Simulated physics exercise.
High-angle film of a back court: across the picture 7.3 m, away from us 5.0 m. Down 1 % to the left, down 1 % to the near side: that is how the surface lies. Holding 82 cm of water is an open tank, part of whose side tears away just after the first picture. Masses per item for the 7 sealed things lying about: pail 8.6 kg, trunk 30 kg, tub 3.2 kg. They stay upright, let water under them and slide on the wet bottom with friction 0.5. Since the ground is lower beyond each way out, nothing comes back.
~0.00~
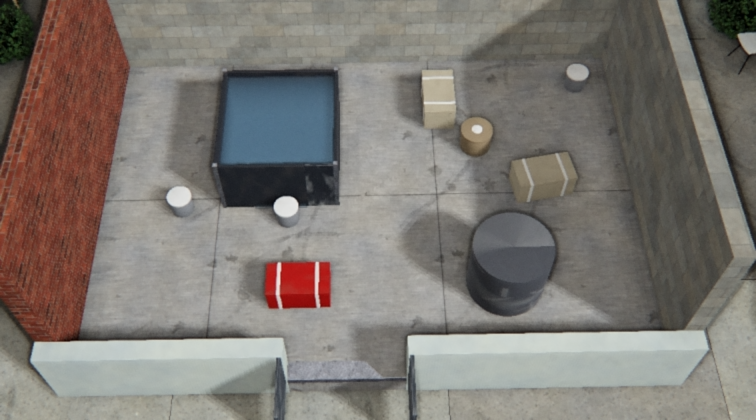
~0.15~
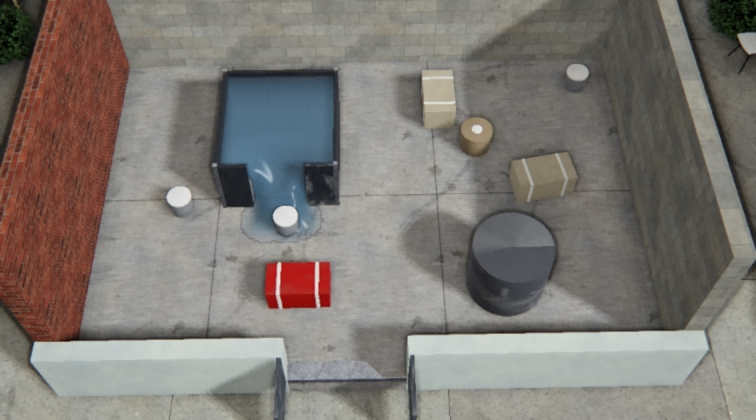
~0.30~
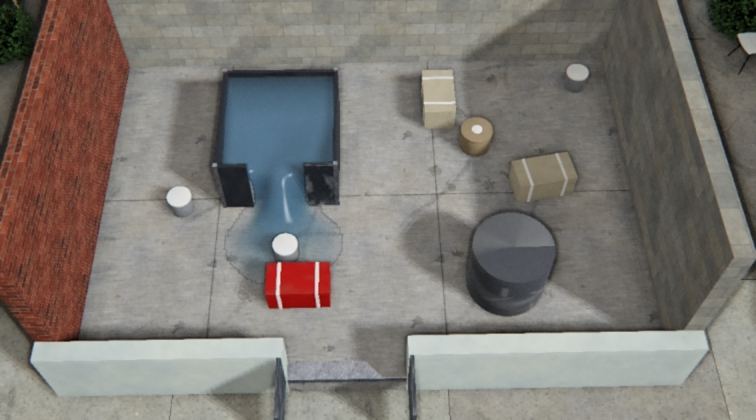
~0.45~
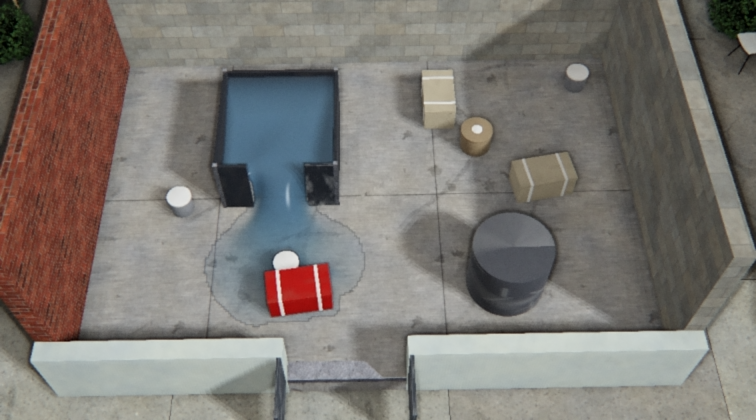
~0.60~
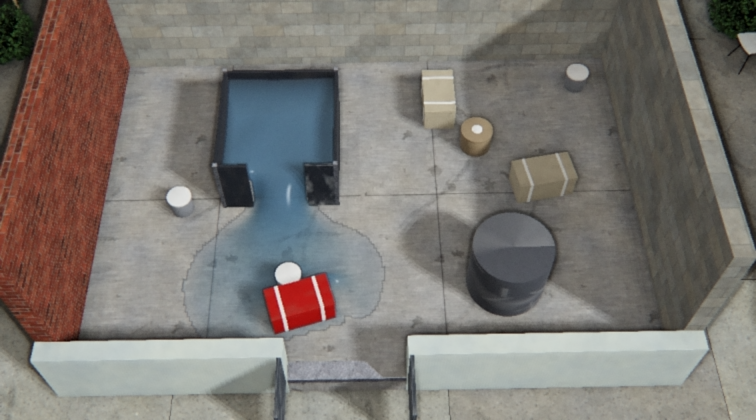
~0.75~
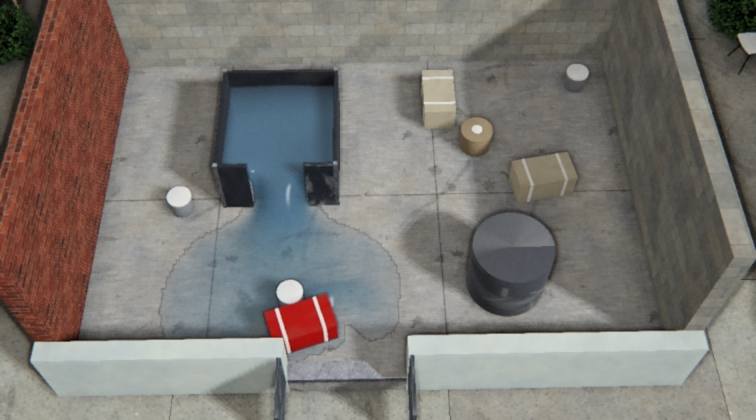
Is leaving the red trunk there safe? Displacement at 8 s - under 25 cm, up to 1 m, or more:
It ends a long distance off.
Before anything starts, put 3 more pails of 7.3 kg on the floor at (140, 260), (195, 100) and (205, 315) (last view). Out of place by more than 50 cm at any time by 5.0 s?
First beyond, then within, then beyond.
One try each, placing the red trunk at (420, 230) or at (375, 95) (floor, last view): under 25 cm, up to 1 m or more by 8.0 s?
Respectively: It rests almost unmoved; it rests almost unmoved.
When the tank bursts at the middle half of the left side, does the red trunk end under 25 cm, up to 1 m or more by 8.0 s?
Then the red trunk stays put.
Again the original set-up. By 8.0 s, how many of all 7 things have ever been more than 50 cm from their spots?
Count: 2.
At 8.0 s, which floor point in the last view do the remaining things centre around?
Somewhere near (445, 145).
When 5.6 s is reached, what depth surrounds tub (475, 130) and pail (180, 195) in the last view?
Around 0 cm and 5 cm.
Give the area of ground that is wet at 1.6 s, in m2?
At that time the wet patch spans about 12 m2.
After 1.6 s the red trunk has gone out; 1 of 7 are out; 1 afloat.
After 3.6 s the red trunk has gone out; 2 of 7 are out; 0 afloat.
After 5.6 s the red trunk has gone out; 2 of 7 are out; 0 afloat.
After 8.0 s the red trunk has gone out; 2 of 7 are out; 0 afloat.
